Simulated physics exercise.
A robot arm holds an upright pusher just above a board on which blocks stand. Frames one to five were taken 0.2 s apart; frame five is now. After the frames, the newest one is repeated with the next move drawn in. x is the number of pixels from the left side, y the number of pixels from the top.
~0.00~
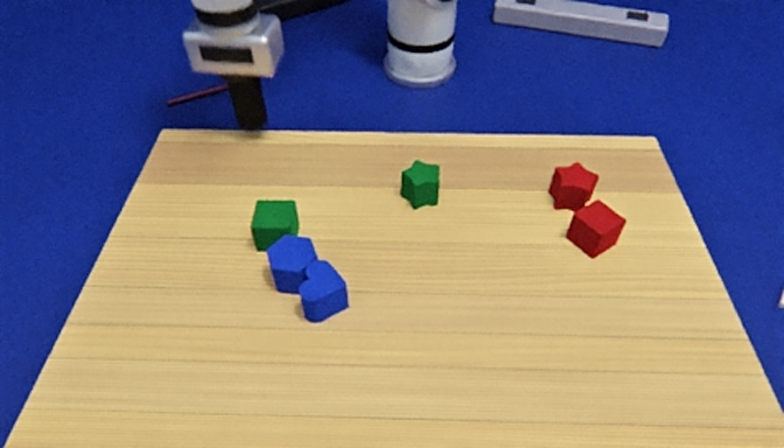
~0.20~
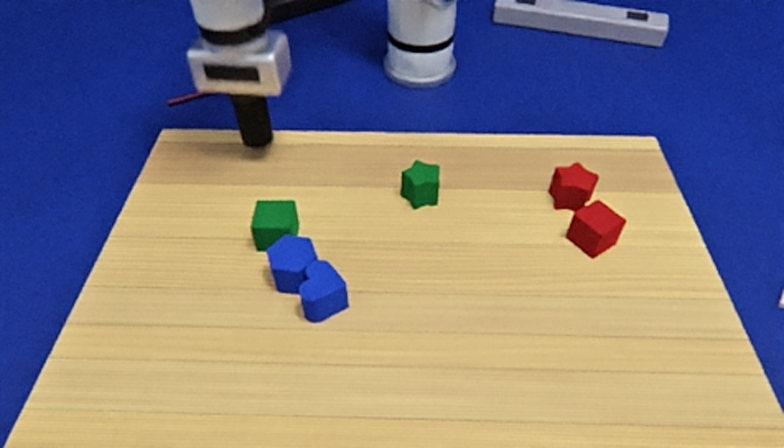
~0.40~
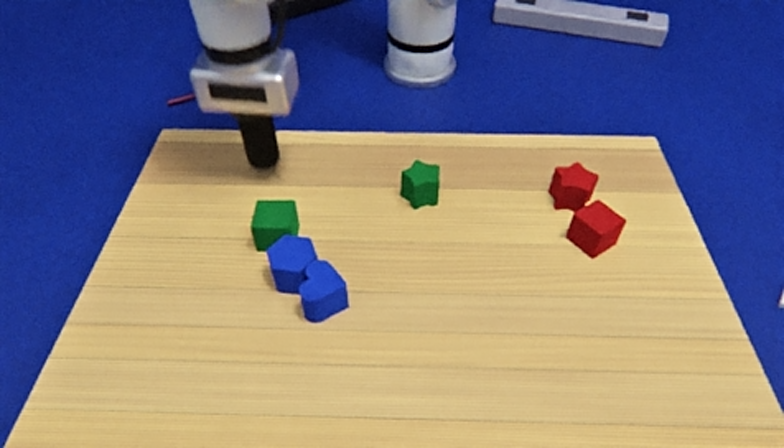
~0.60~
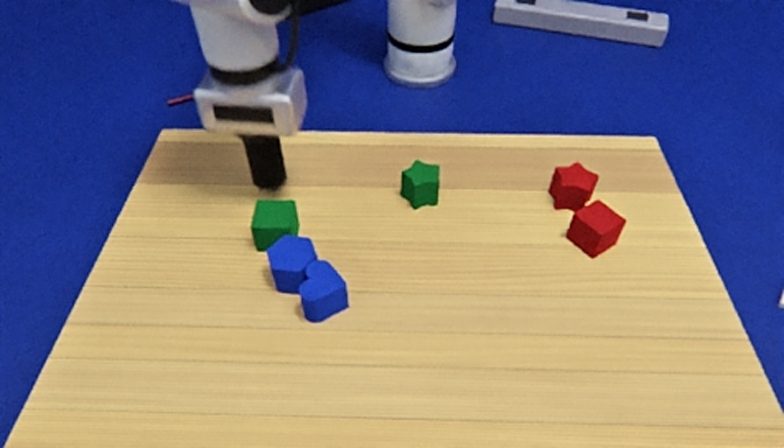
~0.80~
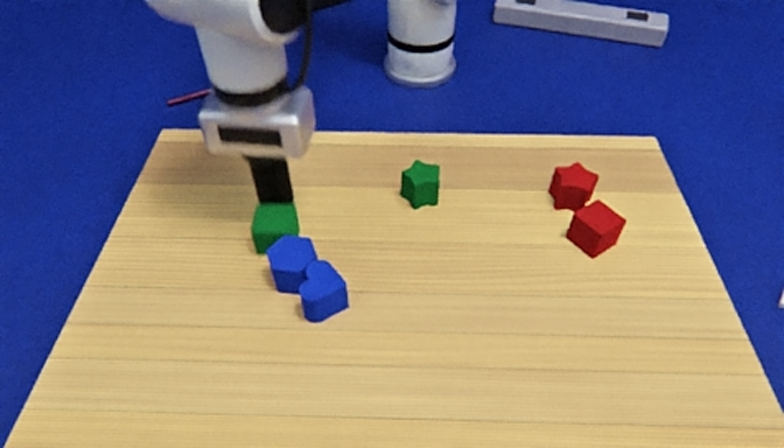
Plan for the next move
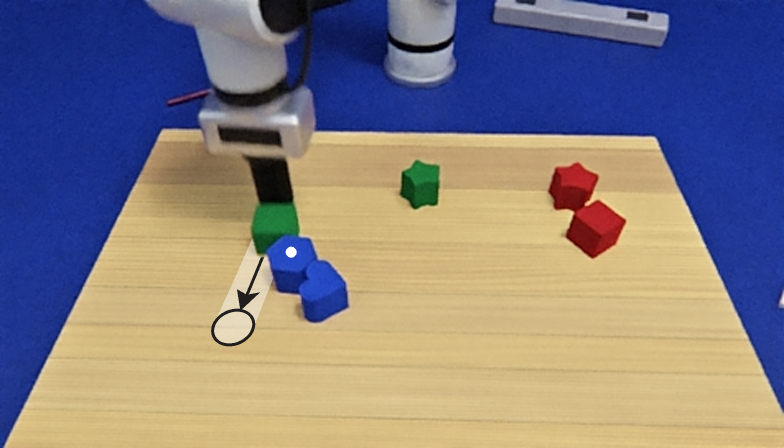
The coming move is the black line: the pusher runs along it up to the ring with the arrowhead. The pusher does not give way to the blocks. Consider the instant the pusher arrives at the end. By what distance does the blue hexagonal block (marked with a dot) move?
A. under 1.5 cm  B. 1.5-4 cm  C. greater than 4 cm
Choice C: Greater than 4 cm.
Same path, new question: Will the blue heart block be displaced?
Yes, it checks out.
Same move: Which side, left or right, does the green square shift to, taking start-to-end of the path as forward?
It slides leftward.
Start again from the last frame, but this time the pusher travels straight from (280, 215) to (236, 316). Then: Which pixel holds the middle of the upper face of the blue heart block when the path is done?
The answer is (355, 304).
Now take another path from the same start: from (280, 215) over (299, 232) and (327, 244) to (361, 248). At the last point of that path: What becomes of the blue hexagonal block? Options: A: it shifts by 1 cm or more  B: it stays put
The correct letter is A.
Path on the board, from (280, 215) directly to (233, 327); the dot is on the blue hexagonal block.
On the path given first. One third of the way, pusher at (262, 234); green square at (265, 253), turned 20° anticlockwise; blue hexagonal block at (300, 280), turned 30° anticlockwise; blue heart block at (337, 295).
Two thirds of the way, pusher at (247, 271); green square at (260, 292), turned 45° anticlockwise; blue hexagonal block at (311, 303), turned 55° anticlockwise; blue heart block at (354, 304), turned 15° anticlockwise.
At the end, pusher at (228, 314); green square at (260, 324), turned 75° anticlockwise; blue hexagonal block at (316, 314), turned 85° anticlockwise; blue heart block at (359, 305), turned 25° anticlockwise.
